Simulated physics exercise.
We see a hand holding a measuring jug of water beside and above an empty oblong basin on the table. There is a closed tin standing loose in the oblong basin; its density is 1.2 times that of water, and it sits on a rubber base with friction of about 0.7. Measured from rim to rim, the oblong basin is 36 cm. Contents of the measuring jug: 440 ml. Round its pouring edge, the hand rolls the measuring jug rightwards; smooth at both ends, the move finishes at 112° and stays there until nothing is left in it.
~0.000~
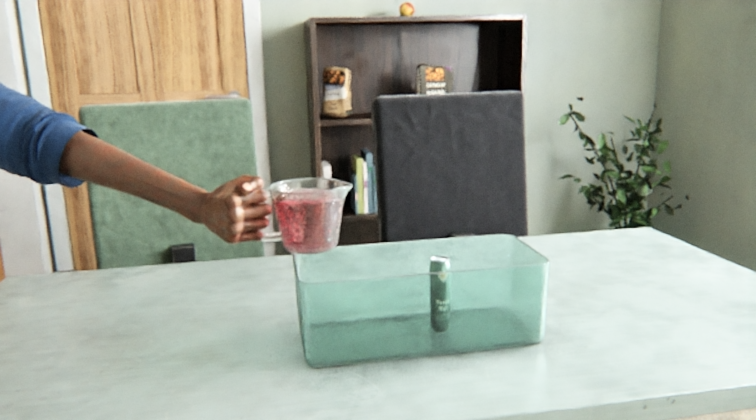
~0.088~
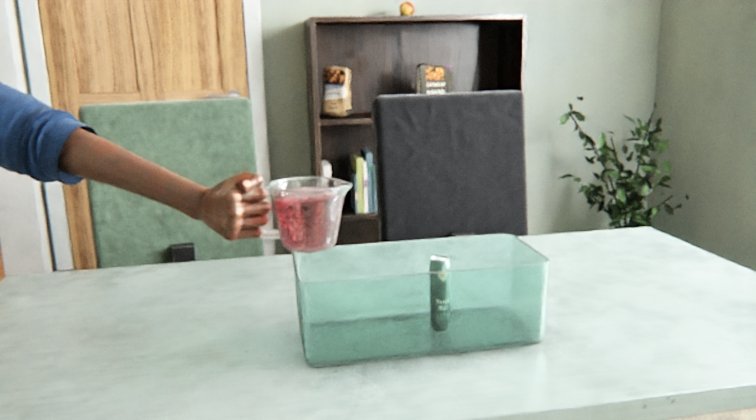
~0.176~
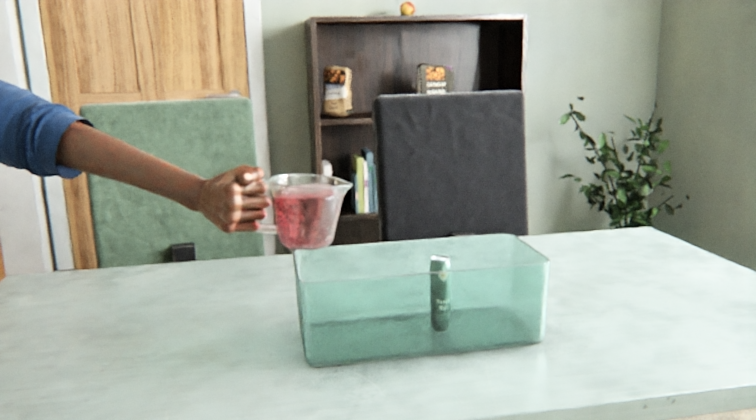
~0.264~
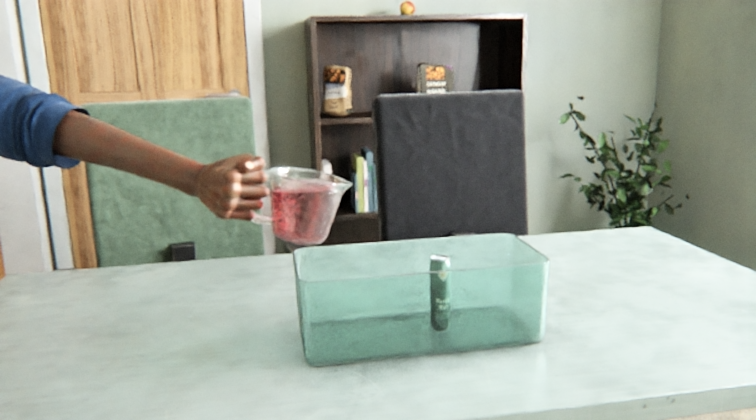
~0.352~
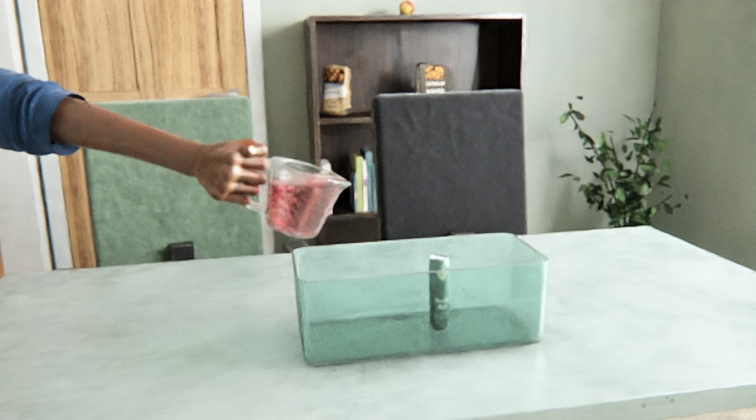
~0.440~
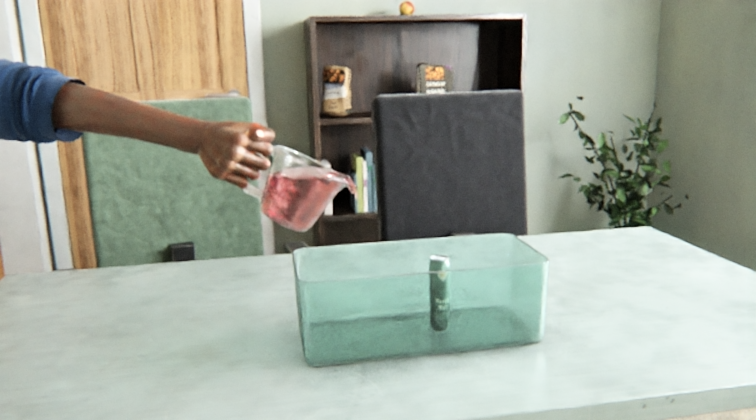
An arm in a blue sleeve reaches in from the left over a pale table, seen from the front and slightly above in a room with a dark shelf, chairs and a leafy plant. Its hand grips a clear jug of reddish liquid above a translucent green basin holding an upright dark green tin. The hand tilts the jug gradually rightwards while the camera stays still.
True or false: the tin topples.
False.
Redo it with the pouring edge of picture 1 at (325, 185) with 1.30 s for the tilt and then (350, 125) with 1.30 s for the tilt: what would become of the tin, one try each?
In the first try it remains standing; in the second it comes down.
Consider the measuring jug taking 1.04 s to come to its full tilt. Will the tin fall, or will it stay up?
The tin stays on its base.
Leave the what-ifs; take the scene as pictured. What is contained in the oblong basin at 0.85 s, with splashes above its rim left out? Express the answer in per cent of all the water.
Roughly 28 per cent.
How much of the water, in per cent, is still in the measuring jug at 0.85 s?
About 44 per cent.
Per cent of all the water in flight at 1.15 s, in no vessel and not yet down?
About 10 % of the total.
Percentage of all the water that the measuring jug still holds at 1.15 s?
I reckon near 2 per cent still sits there.
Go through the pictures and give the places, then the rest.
Tilt 0°; pouring edge (353, 184); surface from (273, 197) to (343, 192); the oblong basin's rim runs from (296, 268) to (531, 249); the tin's top is at (440, 262), in the first frame.
Tilt 1°; pouring edge (352, 184); surface from (274, 195) to (342, 191), in the second frame.
Tilt 5°; pouring edge (353, 184); surface from (274, 193) to (343, 188), in the third frame.
Tilt 11°; pouring edge (352, 183); surface from (273, 187) to (344, 184), in the fourth frame.
Tilt 19°; pouring edge (351, 183); surface from (271, 180) to (346, 179), in the fifth frame.
Tilt 29°; pouring edge (351, 184); surface from (269, 175) to (348, 178); 2 per cent is over the edge, in the sixth frame.
By 0.85 s the tilt is 82° and 44 per cent is still to pour; the tin stands where it began.
By 1.15 s the tilt is 108° and 2 per cent is still to pour; the tin stands 1 cm from where it began.
By 1.46 s the tilt is 112° and 0 per cent is still to pour; the tin stands 1 cm from where it began.
By 1.80 s the tilt is 112° and 0 per cent is still to pour; the tin stands 1 cm from where it began.
At rest the tin stands 1 cm from where it began.
